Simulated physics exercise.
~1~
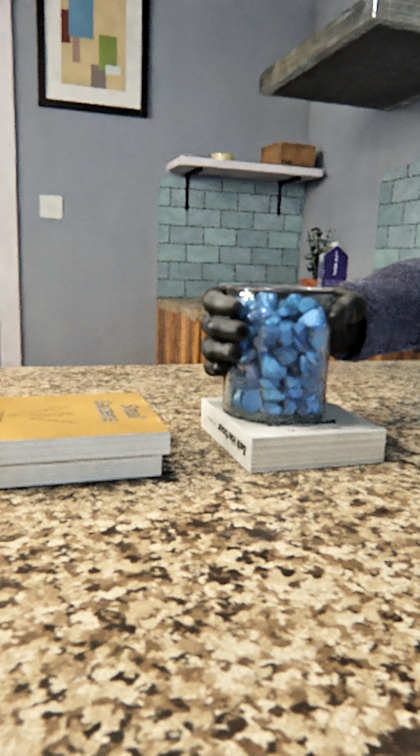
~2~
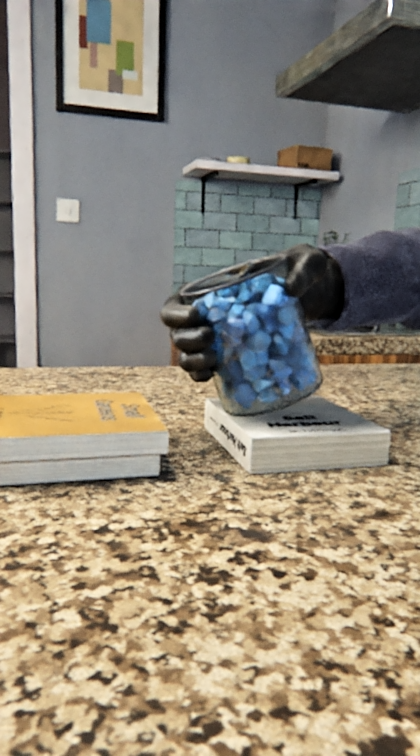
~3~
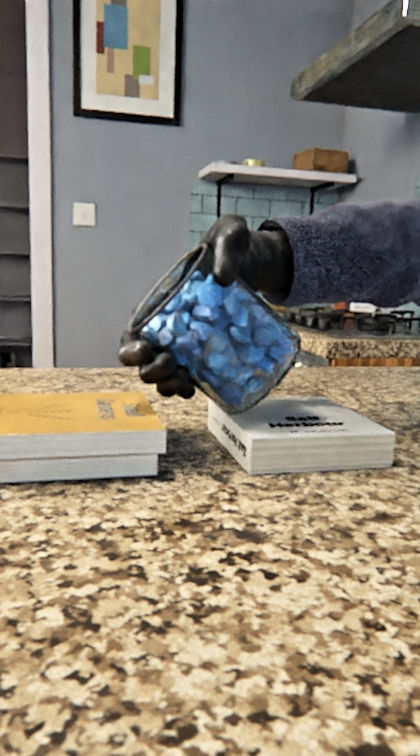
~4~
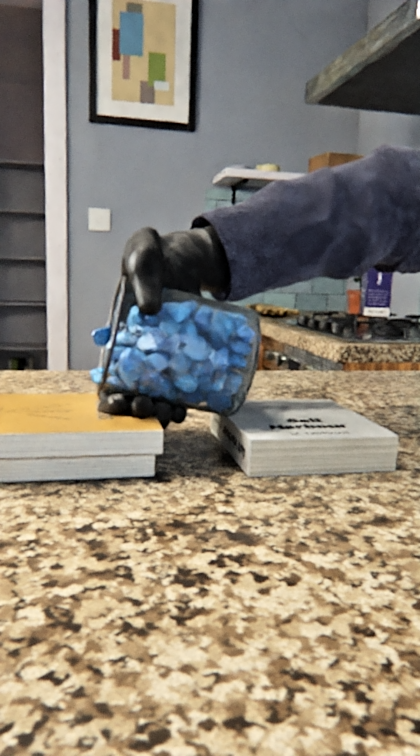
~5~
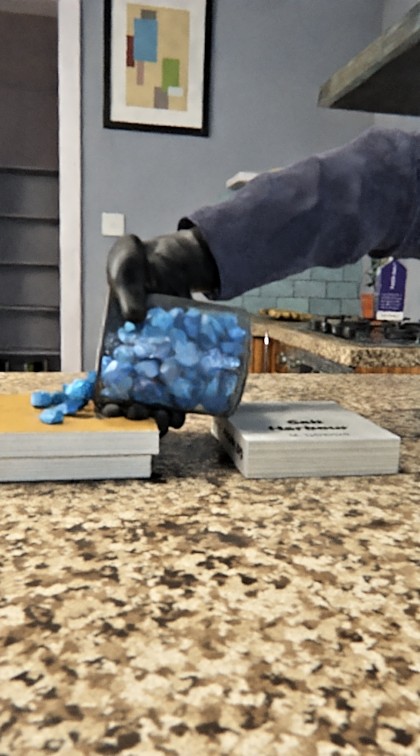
To begin with, an open clear glass full of blue stones stands upright on a pale book on a speckled counter, gripped by black-gloved hands, with a yellow-topped pile of books to the left. The glass is lifted slightly and leans left, its stones still inside. It tilts further as it moves toward the pile, and the camera drifts gently sideways. Nearly flat, it reaches the books and a few stones slip past the rim. Finally, the glass rests on its side against the pile, still held, with a small cluster of stones spilled on the yellow cover and most still inside.
